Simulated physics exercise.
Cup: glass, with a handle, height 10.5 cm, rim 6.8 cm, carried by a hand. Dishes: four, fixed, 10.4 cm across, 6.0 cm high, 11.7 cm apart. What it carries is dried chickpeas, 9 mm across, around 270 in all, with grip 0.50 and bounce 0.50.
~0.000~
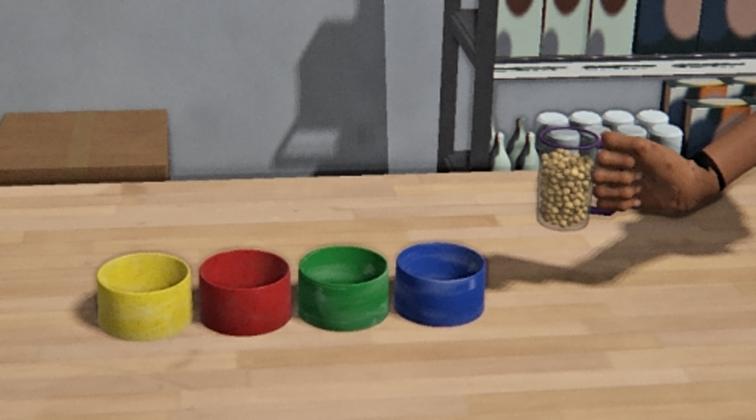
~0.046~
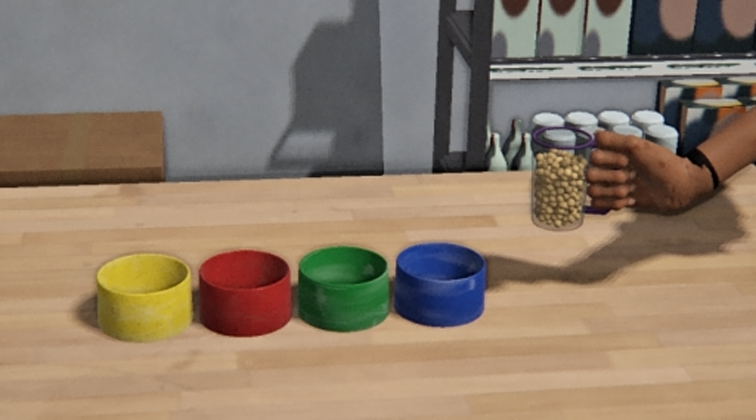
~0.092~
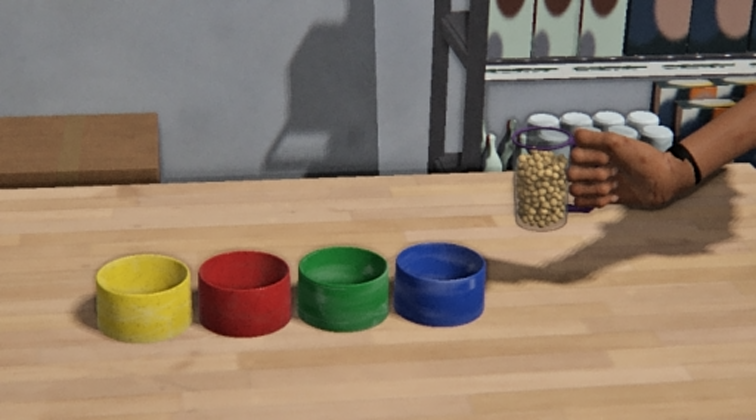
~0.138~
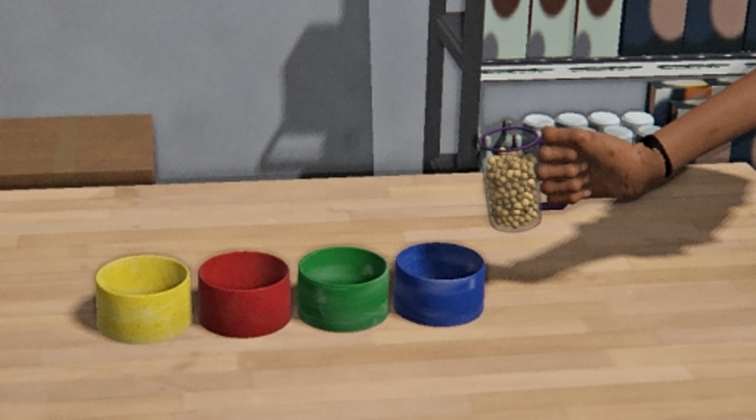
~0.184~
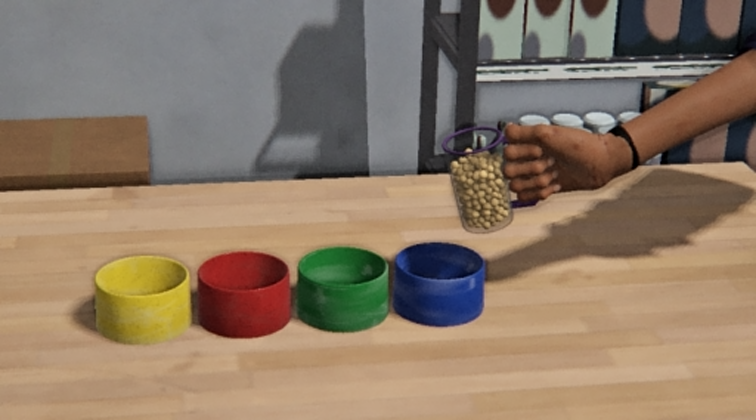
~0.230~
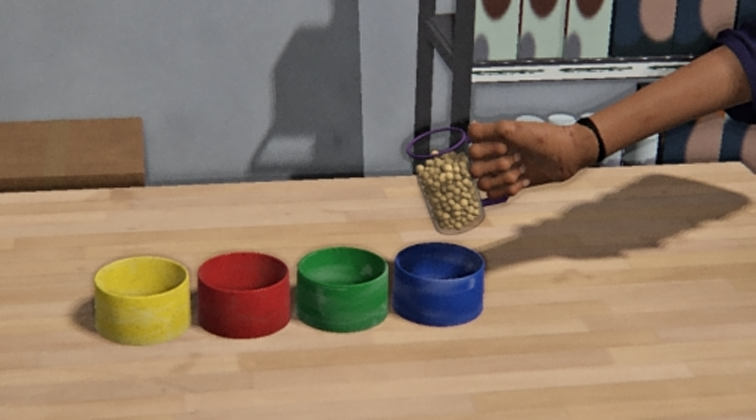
A hand reaches in from the right over a pale wooden table, seen from slightly above, with a grey wall, a cardboard box and stocked shelves behind. It holds a clear, purple-rimmed cup of dried chickpeas by the handle, while yellow, red, green and blue dishes stand in a row from left to centre. The hand carries the cup left toward the blue dish, gradually tilting it leftward, as the view shifts very slightly.
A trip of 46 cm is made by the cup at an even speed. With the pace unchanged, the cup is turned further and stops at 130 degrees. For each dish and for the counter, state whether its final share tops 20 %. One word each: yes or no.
Red dish: No; blue dish: No; green dish: No; yellow dish: Yes; counter: No.
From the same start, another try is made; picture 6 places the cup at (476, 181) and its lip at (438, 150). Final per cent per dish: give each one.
In the end red holds 0, blue holds 0, green holds 0, yellow holds 90.
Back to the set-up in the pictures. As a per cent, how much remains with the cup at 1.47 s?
5 per cent.
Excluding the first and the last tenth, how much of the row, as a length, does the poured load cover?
6 cm, roughly.
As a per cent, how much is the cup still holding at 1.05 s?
Roughly 90 per cent.
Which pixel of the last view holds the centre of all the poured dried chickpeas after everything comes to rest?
(132, 308).
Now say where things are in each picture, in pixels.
The first frame shows cup at (566, 180), tilt 0 degrees, lip at (541, 139), moved 0.0 cm; middle of the pieces at (566, 189); blue dish at (441, 262); green dish at (344, 266); red dish at (245, 269); yellow dish at (144, 273).
The second frame shows cup at (560, 180), tilt 1 degrees, lip at (534, 139), moved 0.7 cm; middle of the pieces at (560, 189).
The third frame shows cup at (542, 180), tilt 4 degrees, lip at (513, 141), moved 2.9 cm; middle of the pieces at (542, 190).
The fourth frame shows cup at (512, 180), tilt 8 degrees, lip at (480, 144), moved 6.4 cm; middle of the pieces at (513, 190).
The fifth frame shows cup at (480, 181), tilt 13 degrees, lip at (444, 148), moved 10.2 cm; middle of the pieces at (482, 191).
The sixth frame shows cup at (448, 182), tilt 18 degrees, lip at (408, 153), moved 14.0 cm; middle of the pieces at (451, 192); blue dish at (440, 261); green dish at (343, 266); red dish at (243, 272); yellow dish at (142, 277). The cup turns about 110 degrees a second and travels 82 cm a second.
After 0.72 s, tilt 71 degrees; cup holds 95 %.
After 1.05 s, tilt 107 degrees; cup holds 90 %, yellow 5 %.
After 1.47 s, tilt 130 degrees; cup holds 5 %, yellow 85 %.
At rest (2.1 s), red 0 %, blue 0 %, green 0 %, yellow 90 %, counter 10 %.
